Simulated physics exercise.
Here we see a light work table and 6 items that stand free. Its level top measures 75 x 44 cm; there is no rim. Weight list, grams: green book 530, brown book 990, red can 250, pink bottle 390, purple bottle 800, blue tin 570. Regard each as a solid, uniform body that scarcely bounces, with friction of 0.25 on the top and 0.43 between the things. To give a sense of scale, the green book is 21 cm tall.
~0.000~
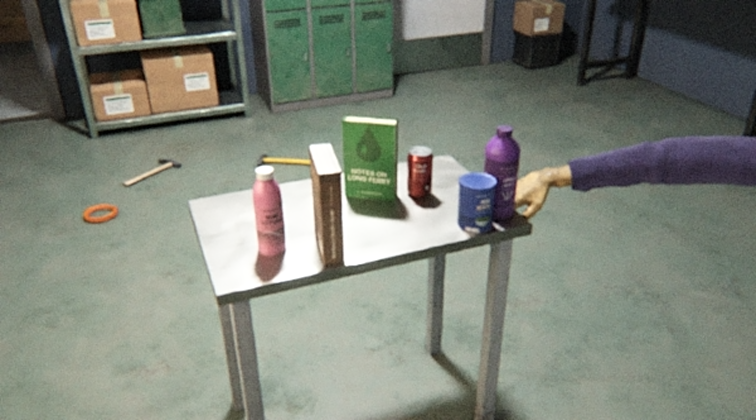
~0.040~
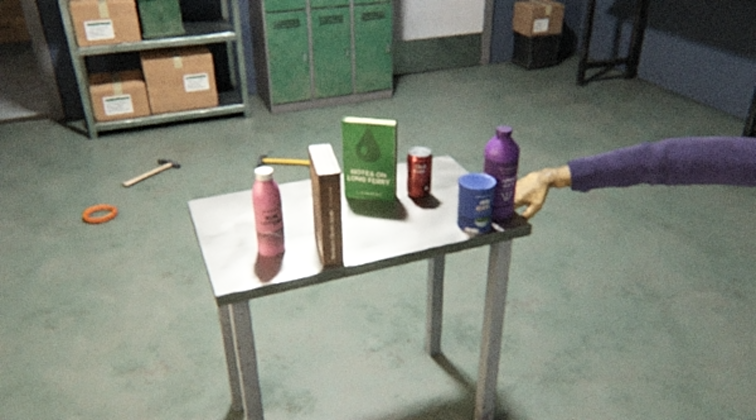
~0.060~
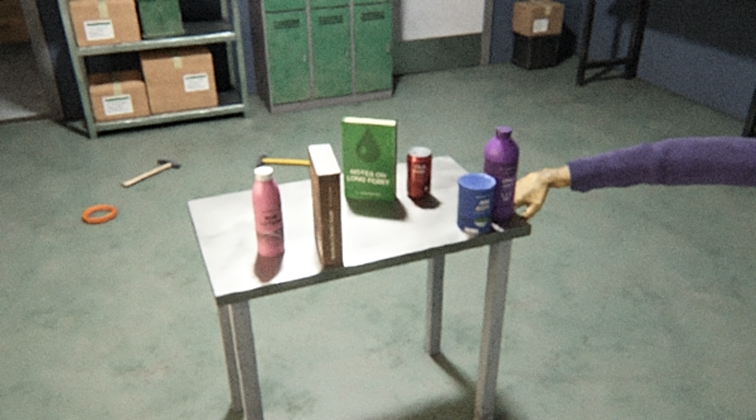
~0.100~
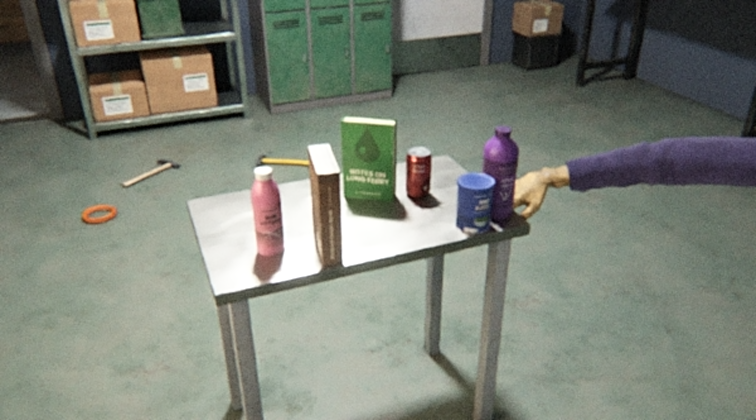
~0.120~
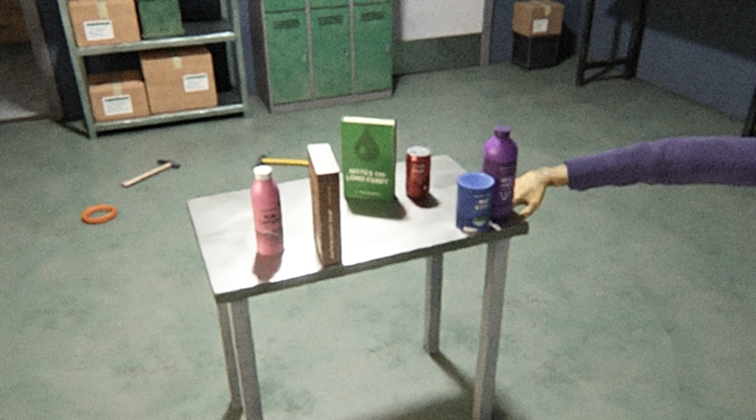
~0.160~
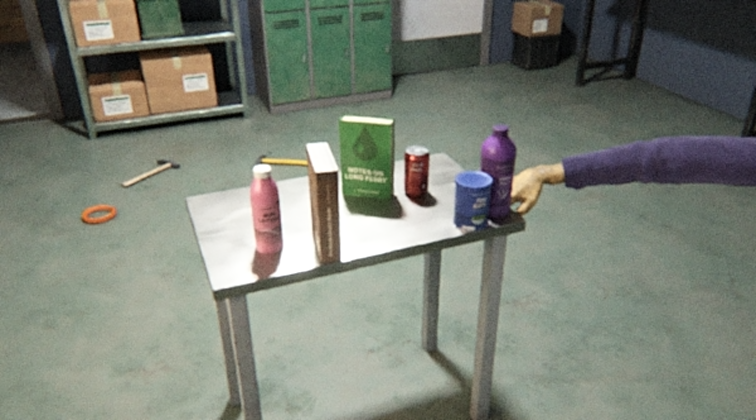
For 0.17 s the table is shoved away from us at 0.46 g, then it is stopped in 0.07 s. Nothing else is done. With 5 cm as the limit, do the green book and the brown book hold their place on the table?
The green book most likely moves away, the brown book most likely stays near where it started.
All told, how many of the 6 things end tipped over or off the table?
The answer: 1.
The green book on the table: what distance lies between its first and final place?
Net distance near 15 cm.
Around 0.26 s, table along by 8 cm; green book at 8° to upright near (361, 152); brown book shifted 3 cm near (319, 195); pink bottle shifted 3 cm.
Around 0.36 s, table along by 9 cm.
Around 0.46 s, table along by 9 cm; green book at 11° to upright near (358, 145).
Around 0.76 s, table along by 9 cm; green book on its side near (368, 158).
Finally (1.2 s), on their side or leaning hard on the table, green book; the other 5 still in place (within 5 cm). In the last view, green book near (369, 158), brown book near (314, 187).
